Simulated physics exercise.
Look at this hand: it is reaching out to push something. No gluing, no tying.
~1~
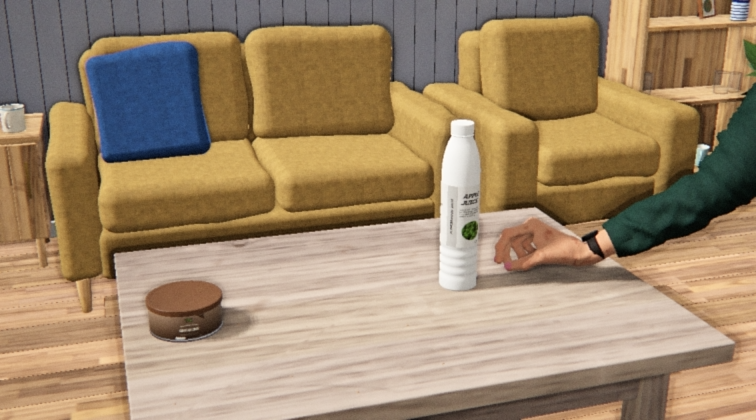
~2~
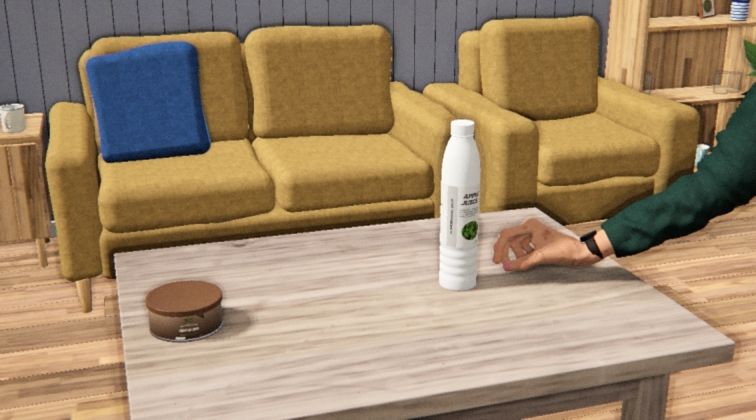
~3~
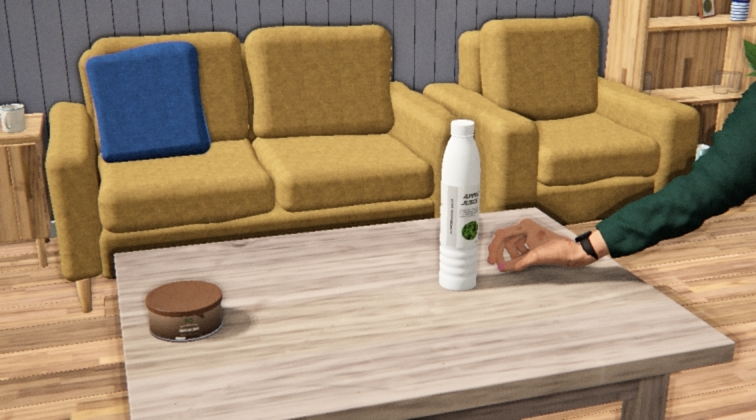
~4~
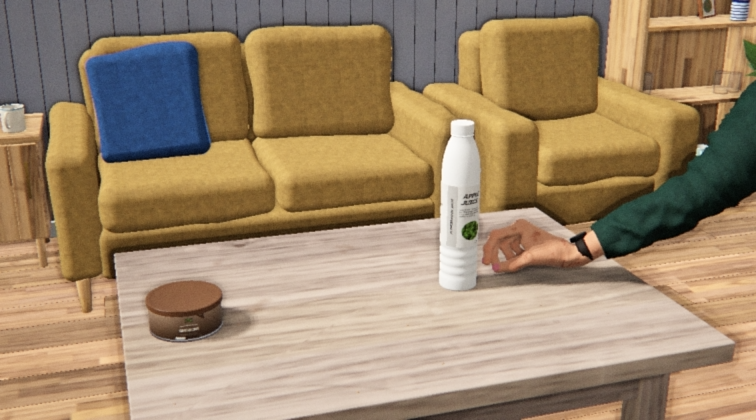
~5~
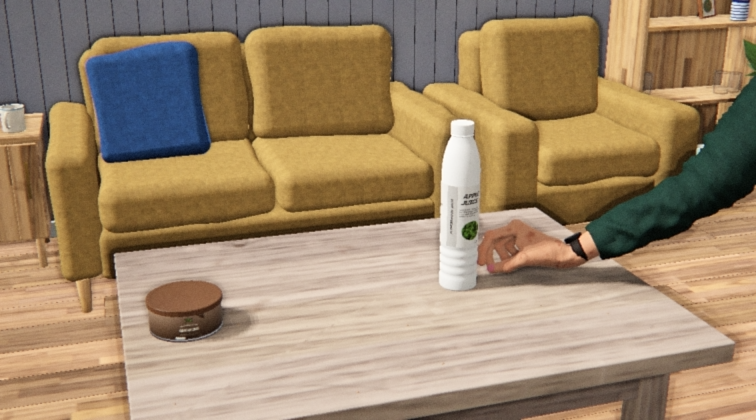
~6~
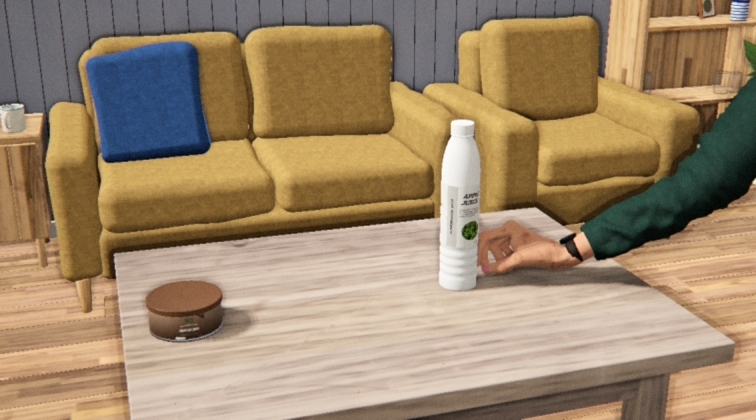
A hand in a dark green sleeve moved slightly left across the wooden table until its fingers were right beside a white bottle, while the bottle and a brown tub stayed still.
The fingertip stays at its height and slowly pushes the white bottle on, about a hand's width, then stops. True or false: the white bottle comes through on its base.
True.
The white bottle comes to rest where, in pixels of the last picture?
In the last picture, near pixel (391, 213).
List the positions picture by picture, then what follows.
The first frame shows white bottle (460, 206).
The second frame shows white bottle (460, 206).
The third frame shows white bottle (460, 206).
The fourth frame shows white bottle (460, 206).
The fifth frame shows white bottle (460, 206).
The sixth frame shows white bottle (460, 206).
Then, 0.40 s later than the last frame, white bottle moved a little near (447, 207).
Then, 0.80 s later than the last frame, white bottle moved about its own width near (431, 209).
Then, 1.20 s later than the last frame, white bottle moved about its own width near (414, 211).
Then, 1.60 s later than the last frame, white bottle moved well along near (398, 212).
When it is over, moved from the start, white bottle. End places, in pixels of the last picture, white bottle near (391, 213).
